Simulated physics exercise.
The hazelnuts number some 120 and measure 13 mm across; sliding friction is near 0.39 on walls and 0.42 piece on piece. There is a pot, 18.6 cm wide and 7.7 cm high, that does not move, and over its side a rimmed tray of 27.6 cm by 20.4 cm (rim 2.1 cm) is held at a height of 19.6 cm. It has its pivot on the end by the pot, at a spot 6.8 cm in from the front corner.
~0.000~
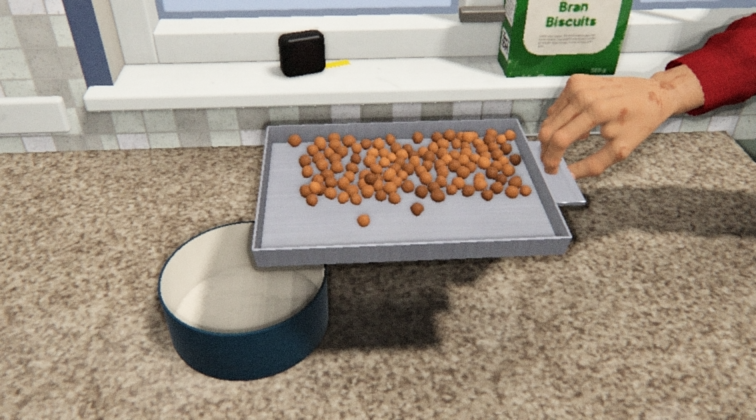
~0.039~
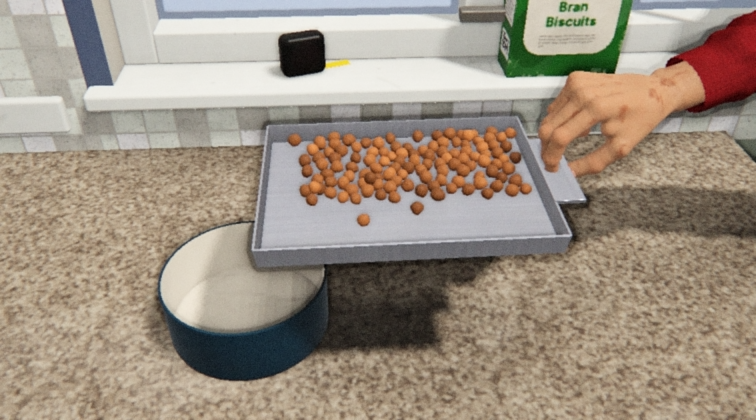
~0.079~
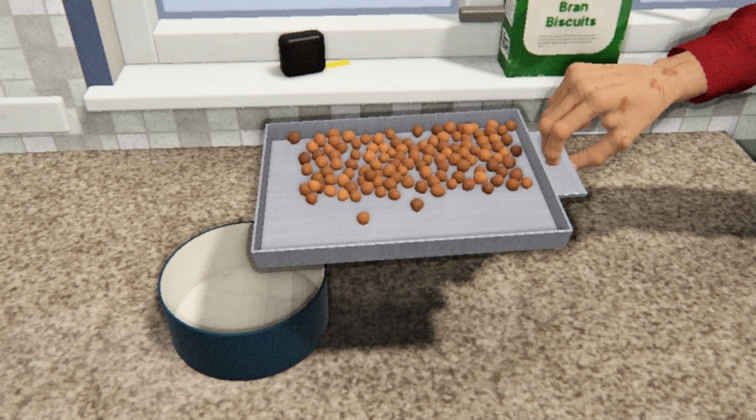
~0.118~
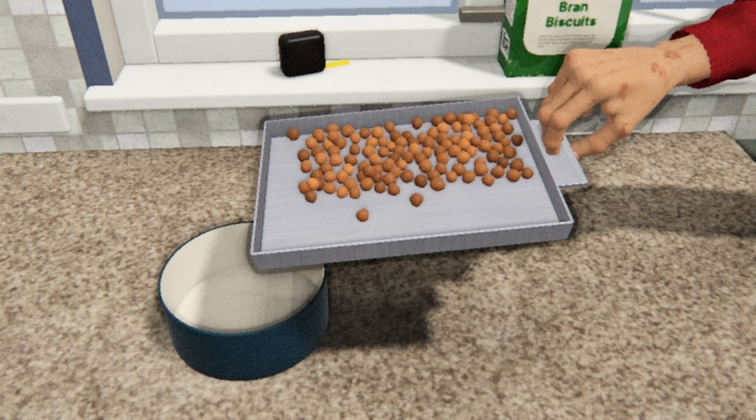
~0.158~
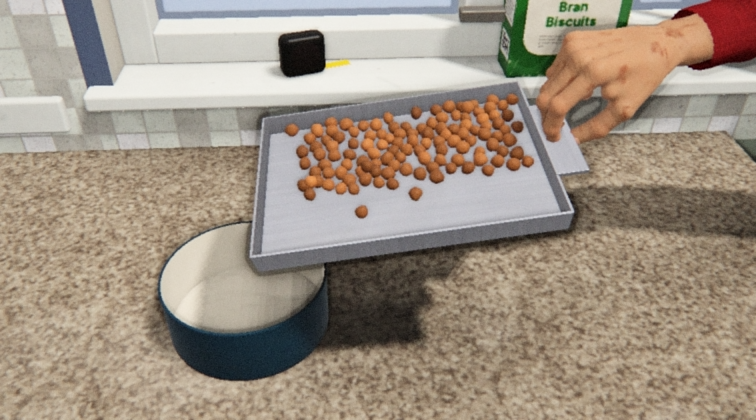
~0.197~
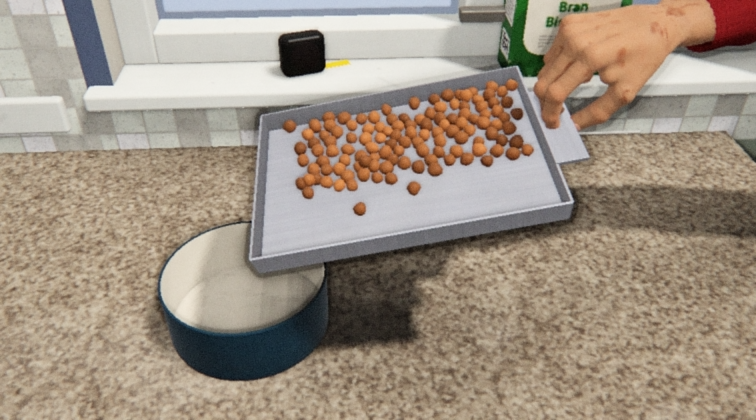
On a speckled kitchen counter, a hand in a red sleeve held a gray tray of small brown balls beside a blue pot, then slowly raised its right end, leaving the tray slanting down toward the left.
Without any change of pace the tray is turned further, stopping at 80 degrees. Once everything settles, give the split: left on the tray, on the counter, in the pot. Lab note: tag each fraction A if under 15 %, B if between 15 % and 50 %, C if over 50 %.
Tray = C, counter = B, pot = A.
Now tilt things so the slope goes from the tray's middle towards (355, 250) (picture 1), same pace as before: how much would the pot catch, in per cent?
That comes to around 0 per cent.
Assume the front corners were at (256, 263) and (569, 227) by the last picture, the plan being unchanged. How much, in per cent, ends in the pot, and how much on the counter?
You'd end with pot at 0 and counter at 35.
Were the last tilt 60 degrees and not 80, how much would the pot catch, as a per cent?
You'd end up with some 0 % in the pot.
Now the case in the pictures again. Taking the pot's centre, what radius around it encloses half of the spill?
Distance: Some 26 cm.
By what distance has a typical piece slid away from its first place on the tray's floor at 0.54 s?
Displacement on the tray: About 10 cm.
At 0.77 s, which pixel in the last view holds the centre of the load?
(269, 220) or thereabouts.
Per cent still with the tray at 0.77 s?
Something like 90 percent, roughly.
Then, at 0.54 s, tilt 45 degrees; the tray holds 100 %, the pot 0 %.
After 0.77 s, tilt 67 degrees; the tray holds 90 %, the pot 0 %.
After 1.12 s, tilt 80 degrees; the tray holds 65 %, the pot 0 %.
By 2.1 s all is still; tray 65 %, counter 35 %, pot 0 %.
